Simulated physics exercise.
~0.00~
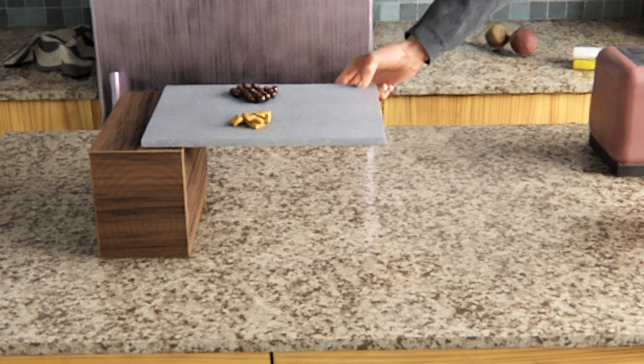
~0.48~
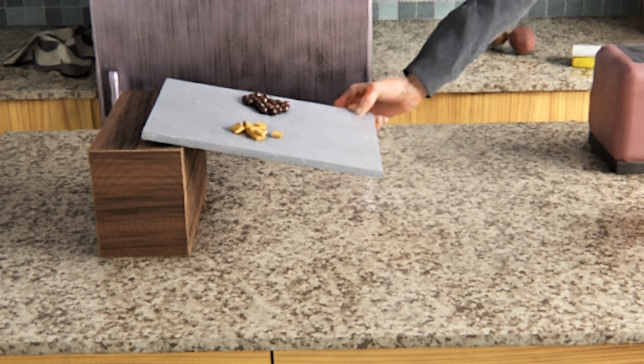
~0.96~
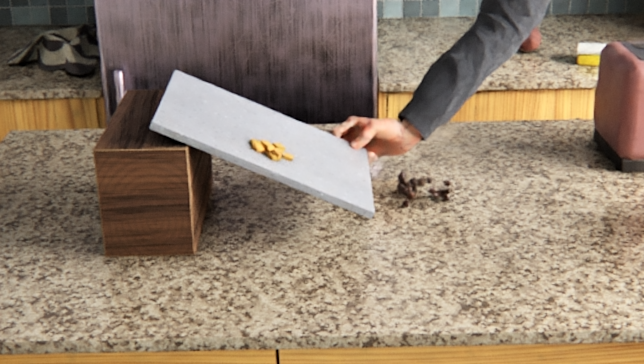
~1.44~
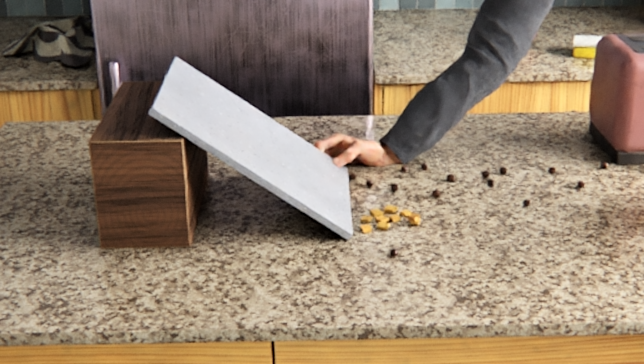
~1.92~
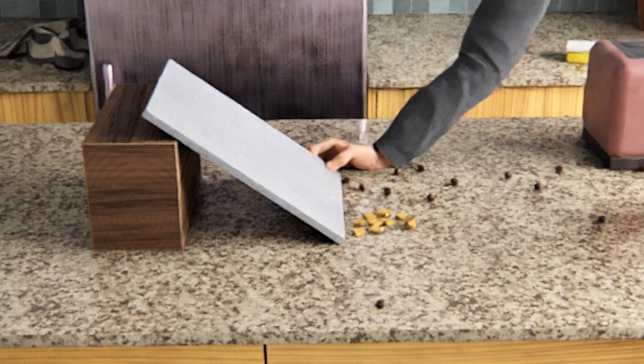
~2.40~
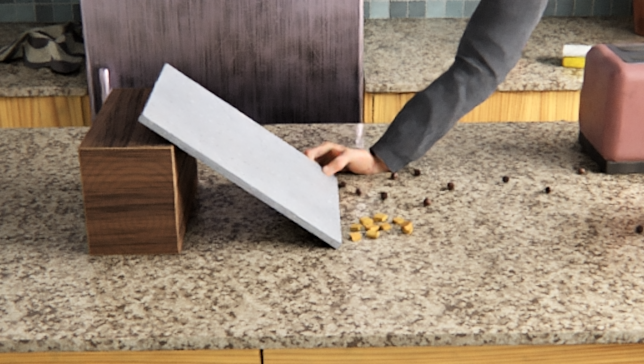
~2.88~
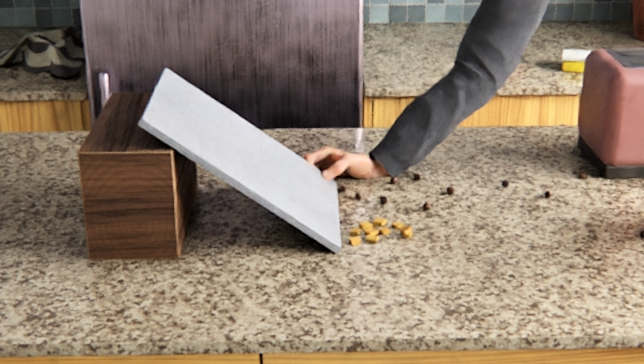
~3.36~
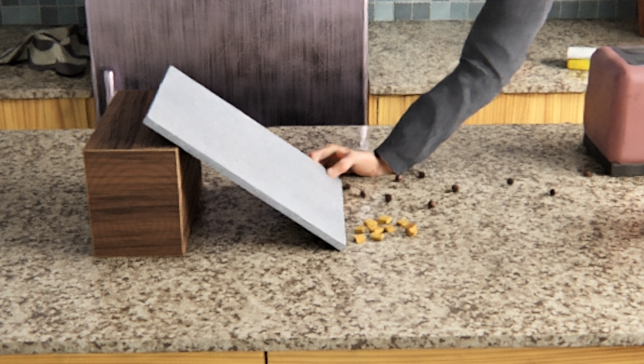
At first, a hand holds a grey board level, its left end resting on a wooden block on a speckled counter, with a dark pile and a yellow pile on top. The hand lowers the right end, and the board begins to tilt. As it steepens, the dark pieces leave the board first, while the yellow ones are still on it. The yellow pieces then slide off as the board's low end reaches the counter. The hand stays there, holding the board still. Finally, the yellow pieces sit clustered near its foot, while the dark ones lie scattered farther right, fewer remaining in view.
